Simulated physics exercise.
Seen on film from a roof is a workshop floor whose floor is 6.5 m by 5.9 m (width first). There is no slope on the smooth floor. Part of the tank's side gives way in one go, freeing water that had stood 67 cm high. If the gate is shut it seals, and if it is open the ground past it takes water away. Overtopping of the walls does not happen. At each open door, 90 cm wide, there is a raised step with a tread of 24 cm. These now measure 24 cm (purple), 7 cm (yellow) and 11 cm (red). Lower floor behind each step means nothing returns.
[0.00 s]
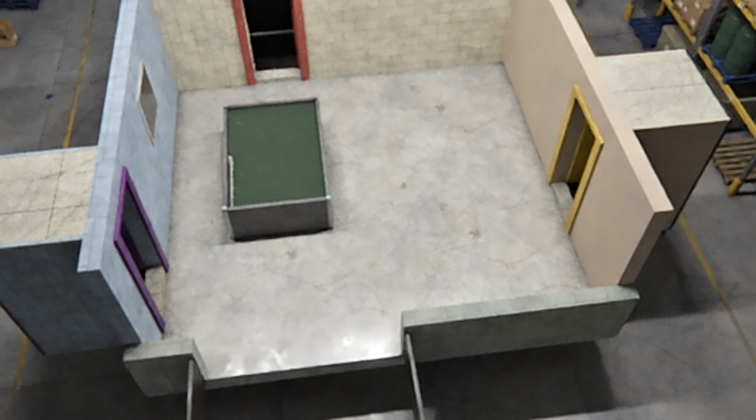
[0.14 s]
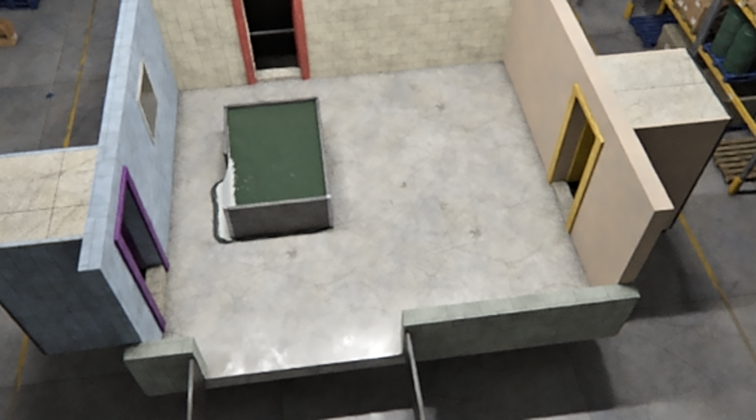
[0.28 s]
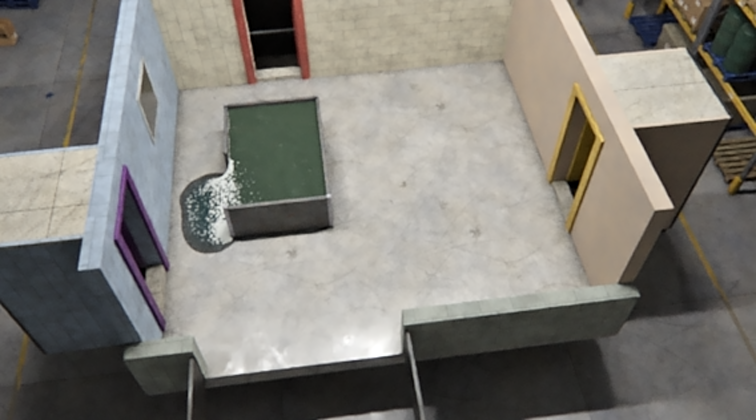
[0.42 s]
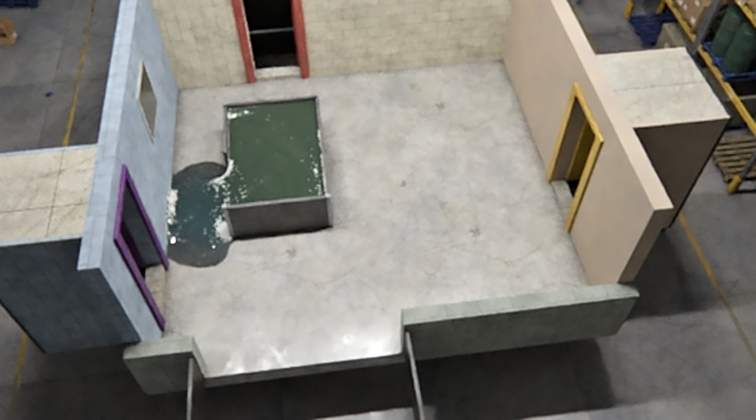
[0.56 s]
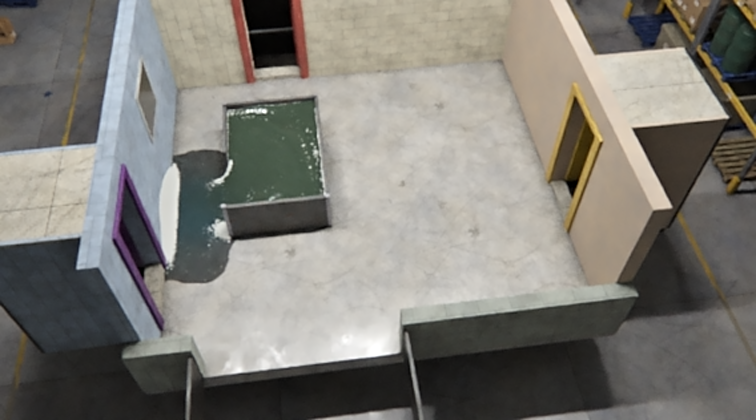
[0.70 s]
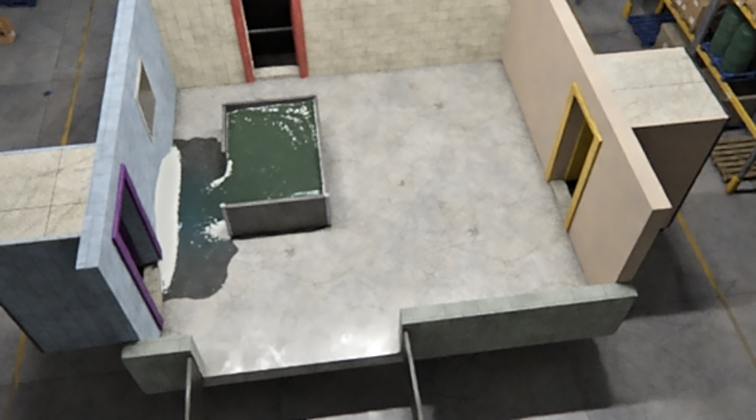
A green tank in a walled workshop room leaking water from its left side, the dark pool spreading across to the blue wall.
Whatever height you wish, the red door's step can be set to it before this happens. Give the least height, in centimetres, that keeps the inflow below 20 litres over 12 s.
About 6.5 cm.
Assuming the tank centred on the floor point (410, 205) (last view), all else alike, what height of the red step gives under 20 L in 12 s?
In that case about 6.0 cm.
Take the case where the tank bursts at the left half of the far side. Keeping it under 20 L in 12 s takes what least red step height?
Some 30 cm.
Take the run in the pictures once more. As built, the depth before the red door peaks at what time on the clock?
4.0 s.
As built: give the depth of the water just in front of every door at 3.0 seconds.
Lab note, cm: Purple 15; yellow 0; red 10.
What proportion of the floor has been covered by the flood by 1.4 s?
Around 15 per cent of the free floor.
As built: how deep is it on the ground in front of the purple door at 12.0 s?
About 4.0 cm.
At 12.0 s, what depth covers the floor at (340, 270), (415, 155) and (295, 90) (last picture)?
The three readings, in order, are 2, 4 and 4 cm.
After 1.4 s water covers 15 % of the floor, deepest (50 cm) near (168, 225); it has not reached the red door.
After 3.0 s water covers 30 % of the floor, deepest (30 cm) near (159, 355); 10 cm at the red door, 0 litres in over its 11 cm step.
After 12.0 s water covers 90 % of the floor, deepest (7 cm) near (407, 325); 4 cm at the red door, 2 litres in over its 11 cm step.
At the red door as built, the water arrived by 2.1 s and peaked near 11 cm at 4.0 s.
Run again over the same 12 s with other heights there, 25 litres in over 6 cm, 16 litres over 7 cm. The limit of 20 litres is kept from about 6.5 cm up.
